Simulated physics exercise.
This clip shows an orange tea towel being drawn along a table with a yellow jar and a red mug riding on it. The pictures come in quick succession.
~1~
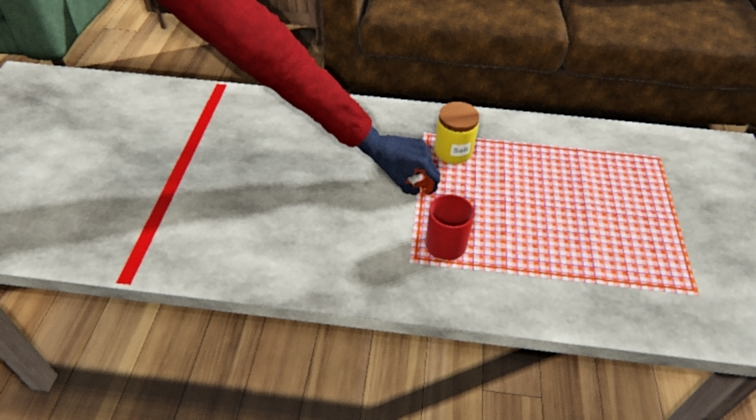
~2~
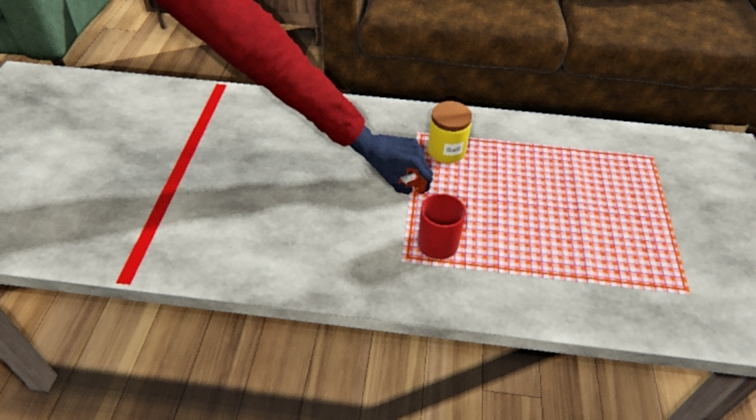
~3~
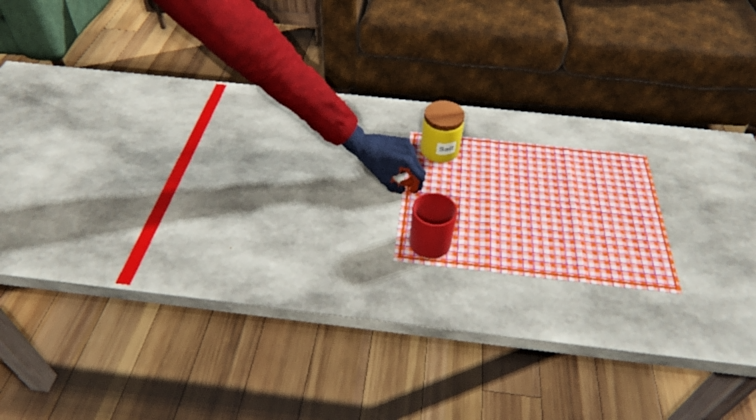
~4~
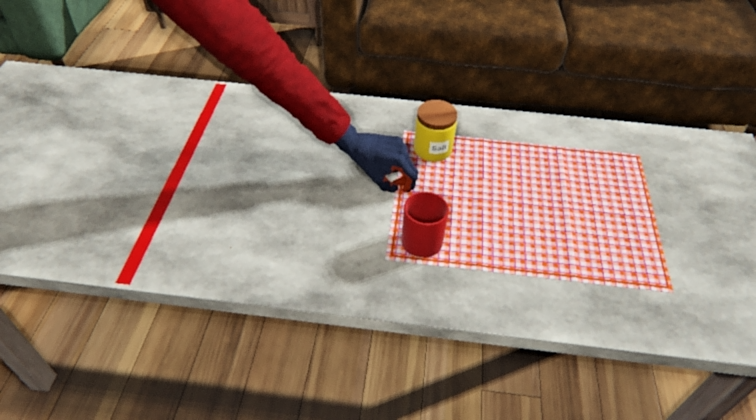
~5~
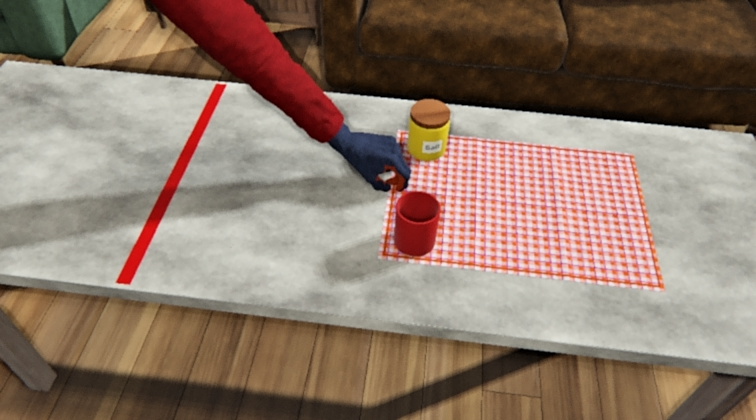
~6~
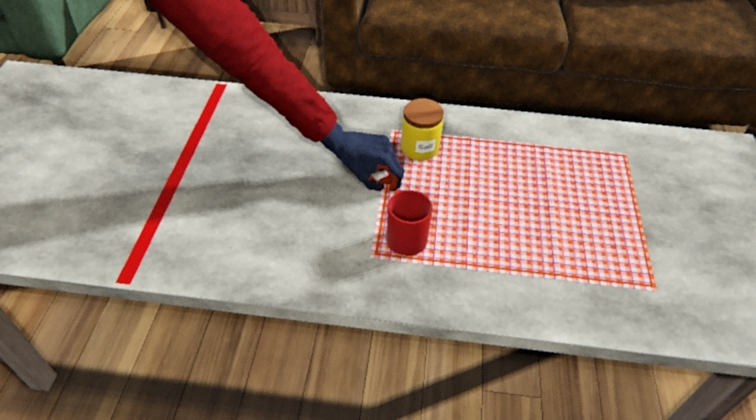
We see a gloved hand on a red-sleeved arm pull a red-and-white checked cloth slowly leftward across a grey table toward a strip of red tape, with a red mug and a lidded yellow jar riding along upright on it.
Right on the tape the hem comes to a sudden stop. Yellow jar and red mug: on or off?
Yellow jar - on; red mug - on.
Then, 1.37 s past the final frame, hem short of the tape; yellow jar on the cloth near (237, 111); red mug on the cloth near (195, 200).
Then, 1.48 s past the final frame, hem at the tape; yellow jar on the cloth near (226, 110); red mug on the cloth near (183, 199).
When it is over, hem at the tape; yellow jar on the cloth near (225, 110); red mug on the cloth near (183, 199). The yellow jar keeps its seat and the red mug stays on the cloth.
